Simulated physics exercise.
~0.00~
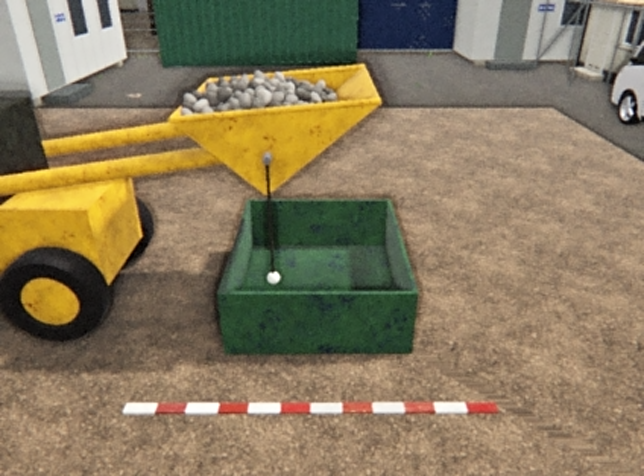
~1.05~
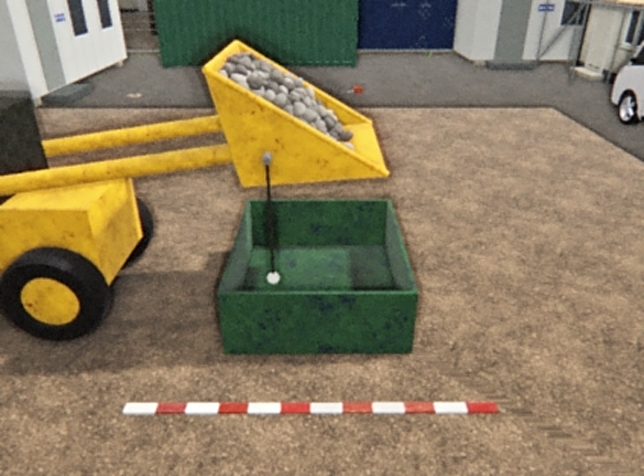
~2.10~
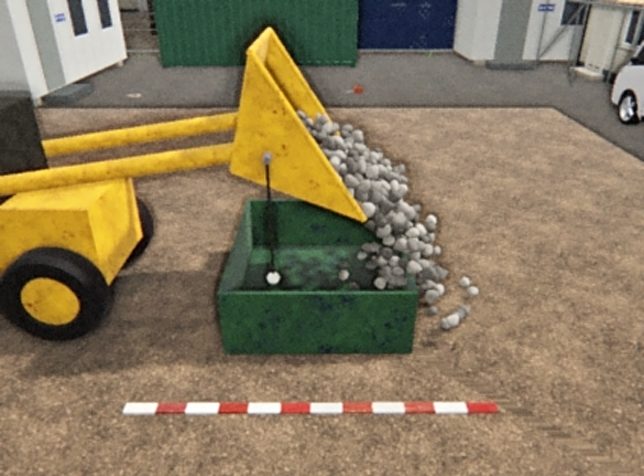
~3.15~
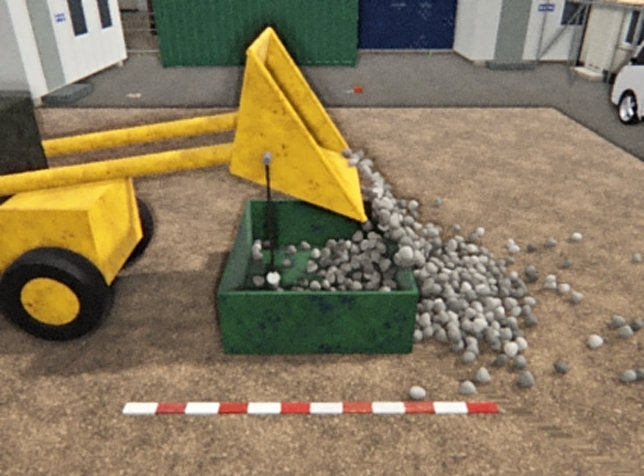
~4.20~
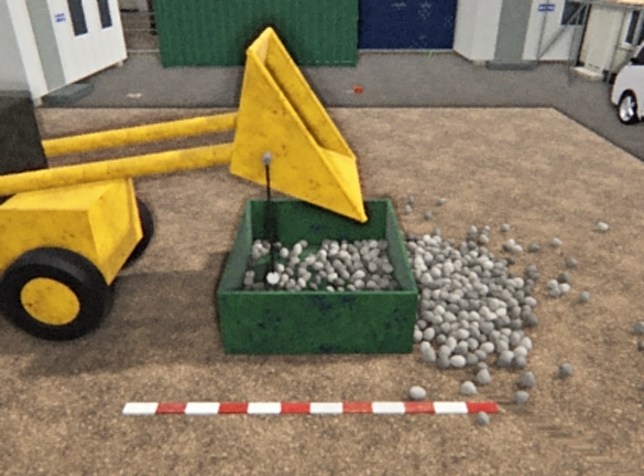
On a building site of bare brown ground, seen from slightly above, a yellow loader stands at the left with its bucket of round grey stones raised over an open green bin. A white ball hangs below the bucket's hinge, a red and white striped staff lies in front, and cabins and a green container stand behind. The bucket tips forward to the right, and the stones slide to its lip. They pour over the bin's right side, some dropping inside and others scattering across the ground. The bucket stays tipped and empty, with a layer of stones in the bin and a larger heap beside it.
